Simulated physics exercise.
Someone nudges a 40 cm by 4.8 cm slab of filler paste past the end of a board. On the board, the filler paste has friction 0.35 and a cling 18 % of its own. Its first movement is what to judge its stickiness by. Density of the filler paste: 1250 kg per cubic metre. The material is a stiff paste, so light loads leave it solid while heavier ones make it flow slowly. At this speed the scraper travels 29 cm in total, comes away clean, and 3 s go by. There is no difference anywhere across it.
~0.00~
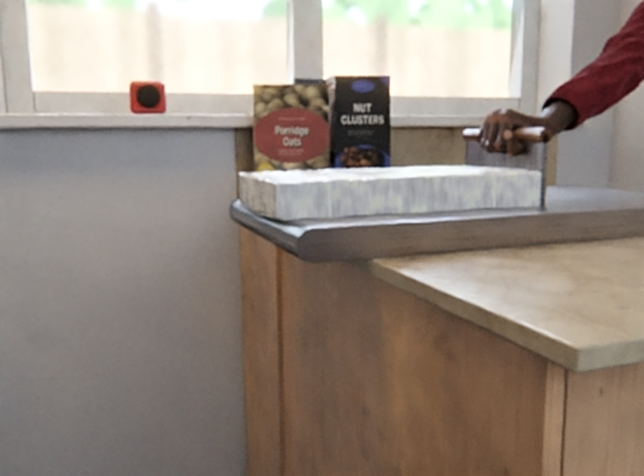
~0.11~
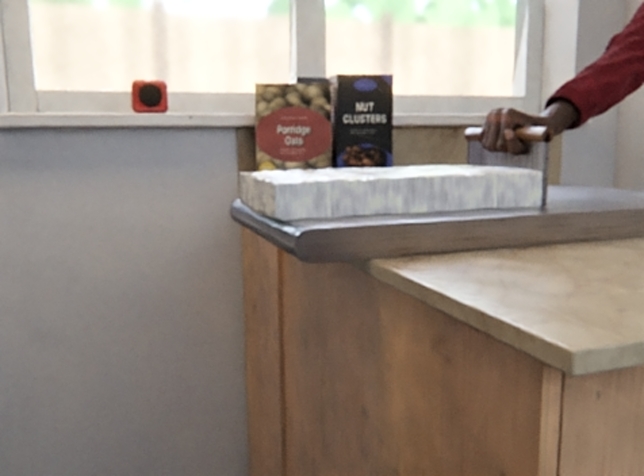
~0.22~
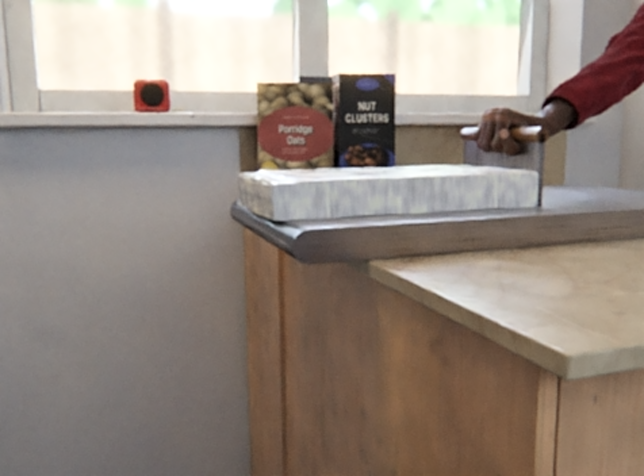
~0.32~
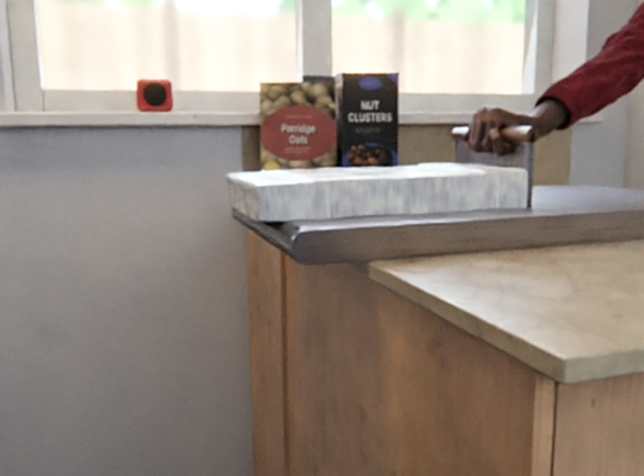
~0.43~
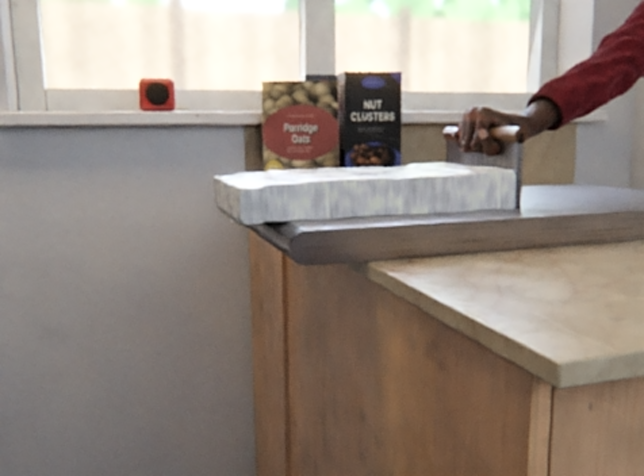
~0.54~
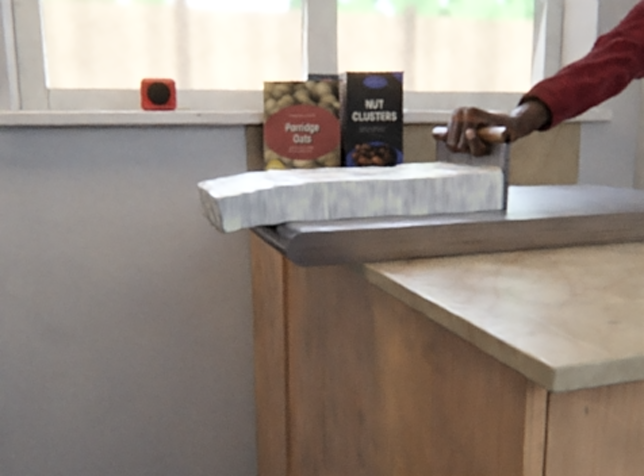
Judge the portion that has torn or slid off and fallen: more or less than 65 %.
My call is that it ends up south of 65 %.
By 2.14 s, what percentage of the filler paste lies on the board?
Near 30 per cent.
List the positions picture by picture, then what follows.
Foot of the scraper at (541, 206), not yet moved; front end of the filler paste at (276, 197), in the first picture.
Foot of the scraper at (542, 206), not yet moved; front end of the filler paste at (275, 197), in the second picture.
Foot of the scraper at (537, 207), moved 1.1 cm; front end of the filler paste at (271, 193), in the third picture.
Foot of the scraper at (527, 207), moved 3.2 cm; front end of the filler paste at (256, 193), 5 % of it past the edge, in one piece, in the fourth picture.
Foot of the scraper at (516, 209), moved 5.2 cm; front end of the filler paste at (238, 197), 11 % of it past the edge, in one piece, in the fifth picture.
Foot of the scraper at (503, 210), moved 7.4 cm; front end of the filler paste at (218, 205), 16 % of it past the edge, in one piece, in the sixth picture.
By 1.01 s, 60 % lies on the board and 0 % has fallen.
By 1.58 s, 32 % lies on the board and 45 % has fallen.
By 2.14 s, 29 % lies on the board and 52 % has fallen.
By 2.71 s, 29 % lies on the board and 52 % has fallen.
By 4.71 s, at the end, 29 % lies on the board and 52 % has fallen.
